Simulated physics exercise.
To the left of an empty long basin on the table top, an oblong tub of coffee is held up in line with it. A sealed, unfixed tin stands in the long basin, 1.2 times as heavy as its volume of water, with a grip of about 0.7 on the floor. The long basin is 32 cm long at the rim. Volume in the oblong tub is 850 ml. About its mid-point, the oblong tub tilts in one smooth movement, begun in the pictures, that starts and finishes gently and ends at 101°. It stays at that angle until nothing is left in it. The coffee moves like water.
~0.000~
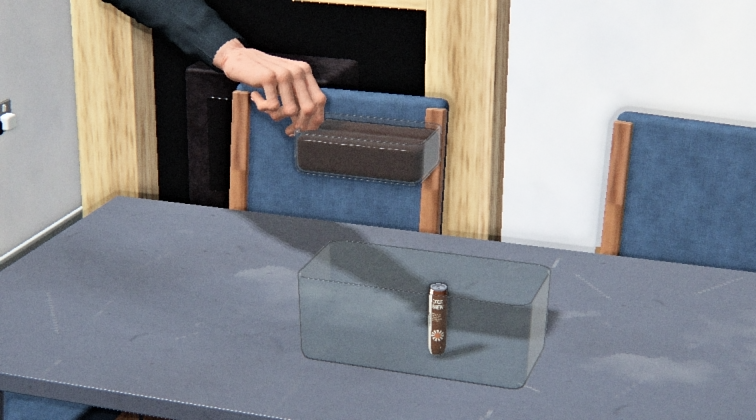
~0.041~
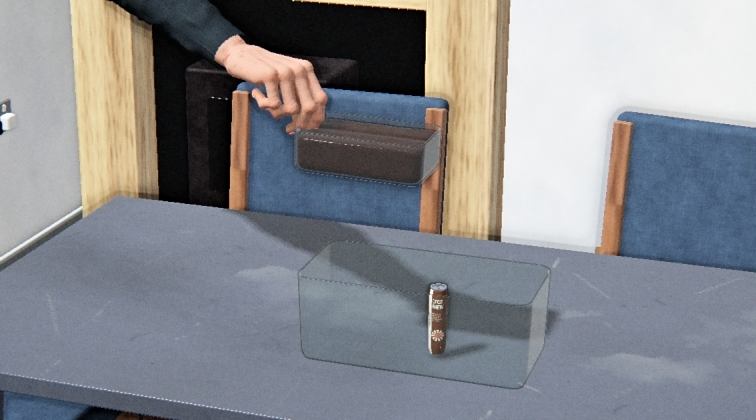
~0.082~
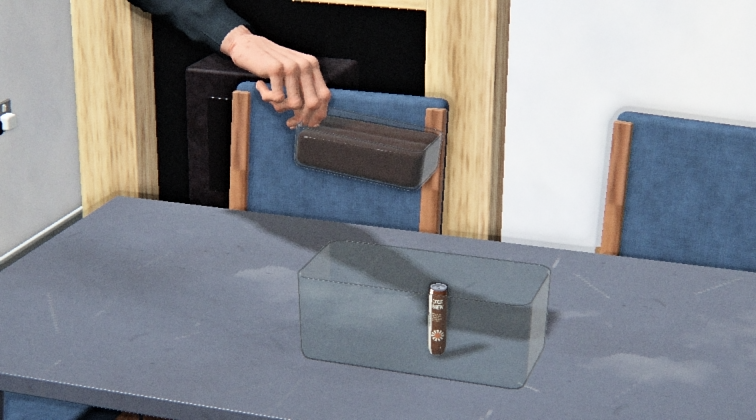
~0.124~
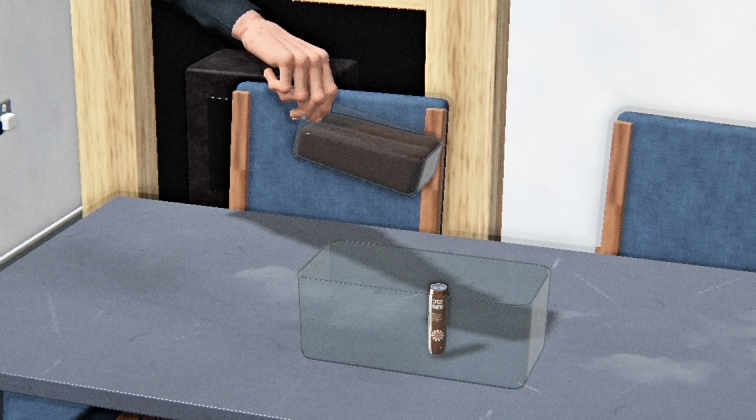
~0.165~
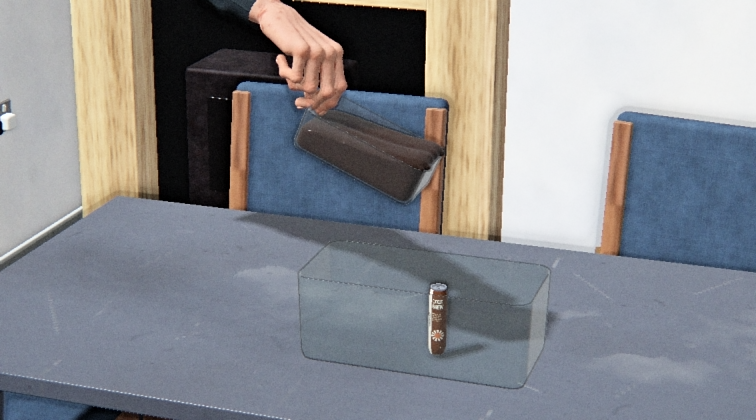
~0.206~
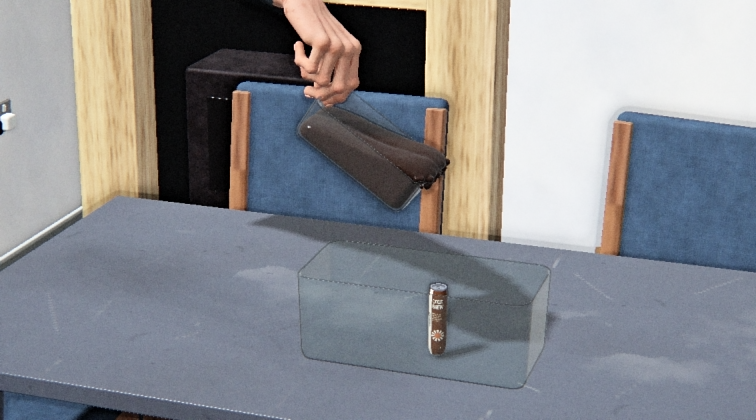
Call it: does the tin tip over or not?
It does not.
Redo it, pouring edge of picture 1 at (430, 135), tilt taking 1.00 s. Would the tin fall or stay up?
After that, the tin stays vertical.
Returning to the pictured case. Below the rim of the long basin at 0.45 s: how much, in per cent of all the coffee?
I reckon close to 40 percent of it.
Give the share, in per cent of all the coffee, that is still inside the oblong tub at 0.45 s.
Close to 10 in a hundred.
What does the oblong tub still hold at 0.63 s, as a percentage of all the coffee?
Close to 3 percent of the total.
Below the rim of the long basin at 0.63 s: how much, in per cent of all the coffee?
Some 70 percent.
Then, 0.45 s in, the tilt is 97° and 10 per cent is still to pour; the tin stands where it began.
Then, 0.63 s in, the tilt is 101° and 3 per cent is still to pour; the tin stands where it began.
Then, 0.82 s in, the tilt is 101° and 1 per cent is still to pour; the tin stands where it began.
Then, 1.02 s in, the tilt is 101° and 0 per cent is still to pour; the tin stands where it began.
Finally, the tin stands where it began.
